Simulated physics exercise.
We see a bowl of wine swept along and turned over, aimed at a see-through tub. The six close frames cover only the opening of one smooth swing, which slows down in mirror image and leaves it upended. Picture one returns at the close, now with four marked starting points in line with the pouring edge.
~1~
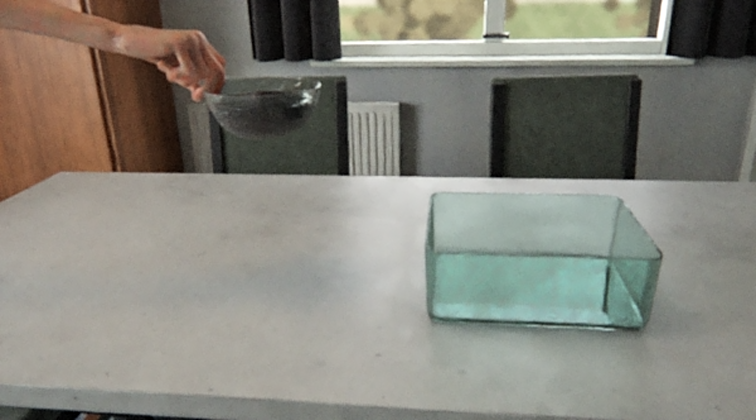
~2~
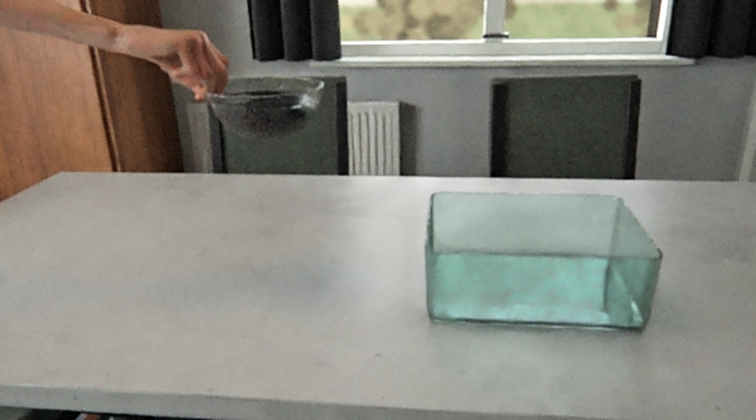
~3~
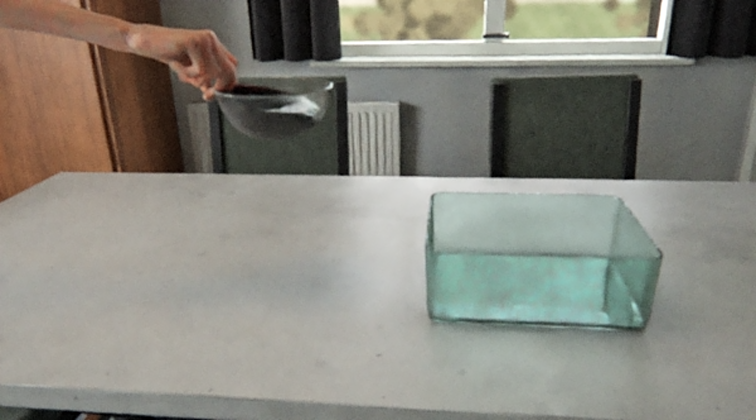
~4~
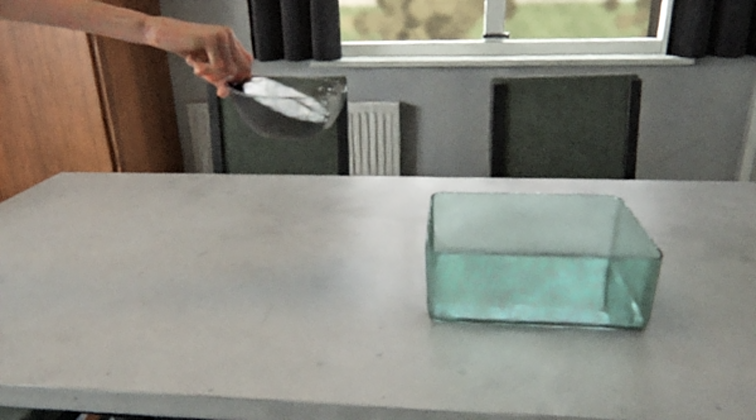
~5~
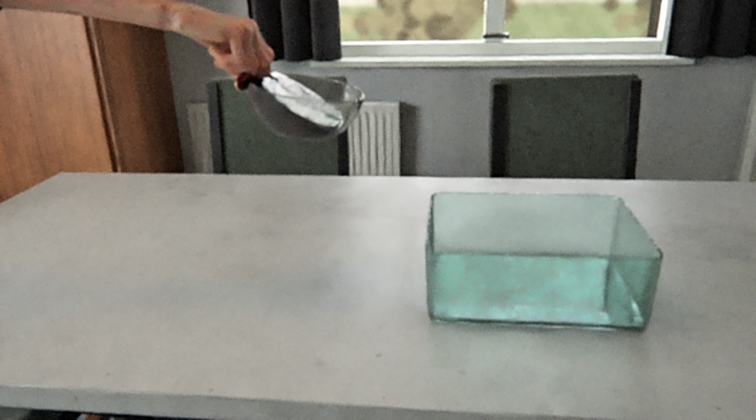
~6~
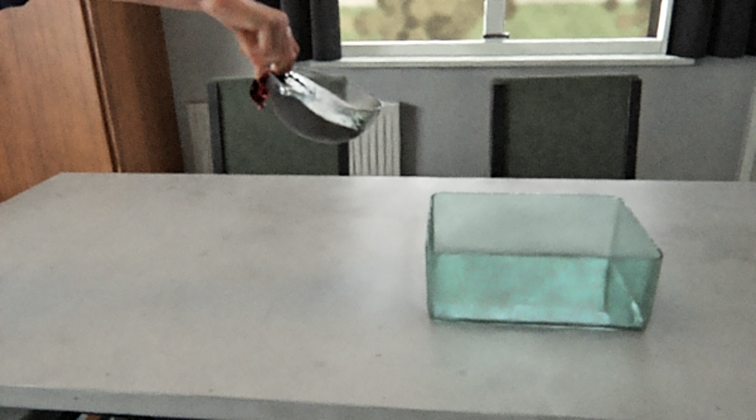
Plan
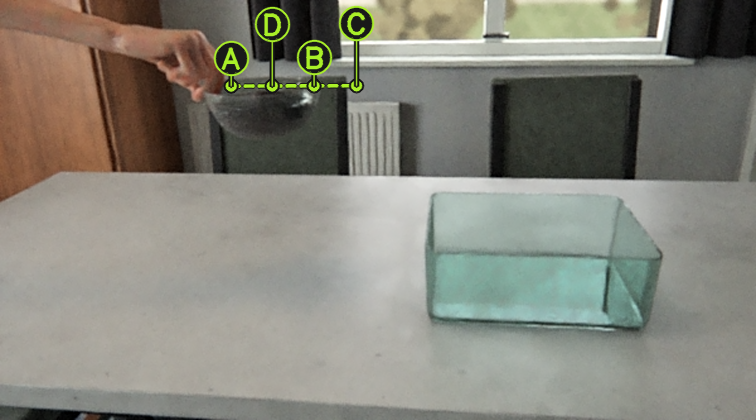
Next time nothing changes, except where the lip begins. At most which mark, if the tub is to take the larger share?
Use place D.
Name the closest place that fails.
It is A.
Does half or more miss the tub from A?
Yes.
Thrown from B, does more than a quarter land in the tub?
Yes, it does.
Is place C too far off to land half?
No.
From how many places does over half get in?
Three.
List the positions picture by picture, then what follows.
The first picture shows upright, lip at (317, 85); tub from (427, 317) to (647, 326); nothing has left yet.
The second picture shows upright, lip at (320, 85); nothing has left yet.
The third picture shows upright, lip at (329, 86); nothing has left yet.
The fourth picture shows tipped about 4°, lip at (344, 89); wine is over the rim, down to (250, 83).
The fifth picture shows tipped about 10°, lip at (362, 96); wine is over the rim, down to (243, 87).
The sixth picture shows tipped about 20°, lip at (380, 106); wine is over the rim, down to (262, 106).
In lime, A at (231, 86); B at (314, 85); C at (356, 85); D at (272, 86).
For place A, about 37 % lands in the tub, 59 % falls short and 4 % goes beside or beyond.
For place B, about 76 % lands in the tub, 13 % falls short and 11 % goes beside or beyond.
For place C, about 84 % lands in the tub, 10 % falls short and 6 % goes beside or beyond.
For place D, about 64 % lands in the tub, 29 % falls short and 7 % goes beside or beyond.
